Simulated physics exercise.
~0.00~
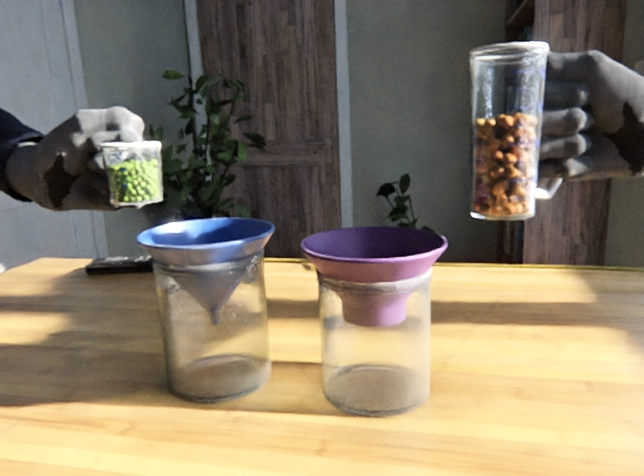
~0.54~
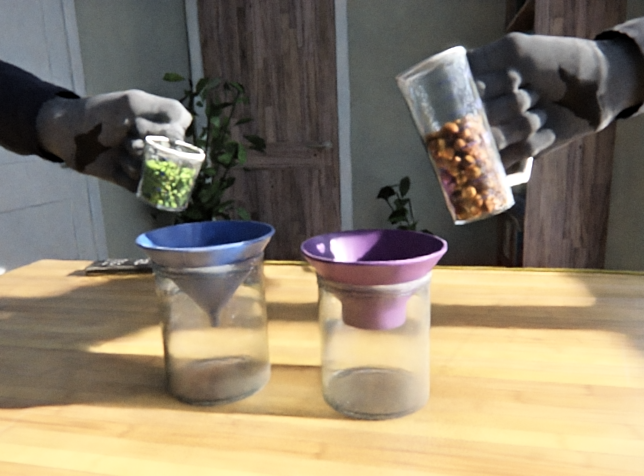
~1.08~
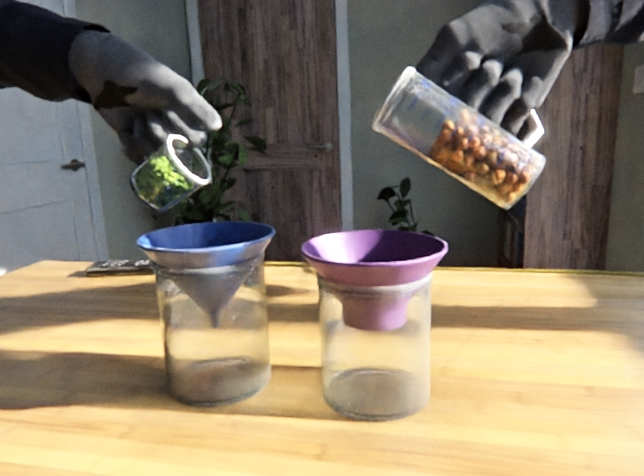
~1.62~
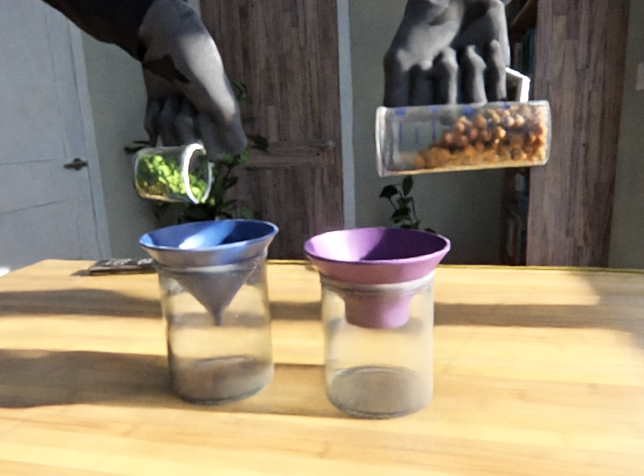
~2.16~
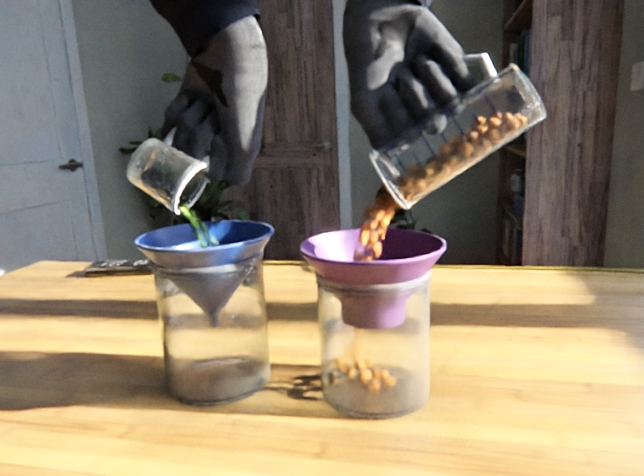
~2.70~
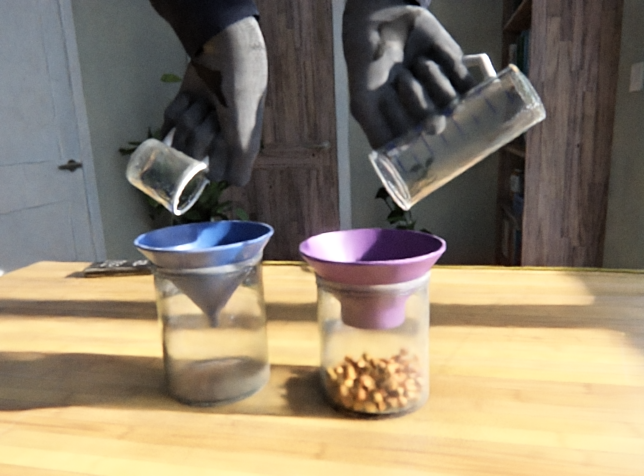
On a wooden counter, gloved hands tipping cups into funnels, brown pieces filling the right jar's bottom, green ones never reaching the left.
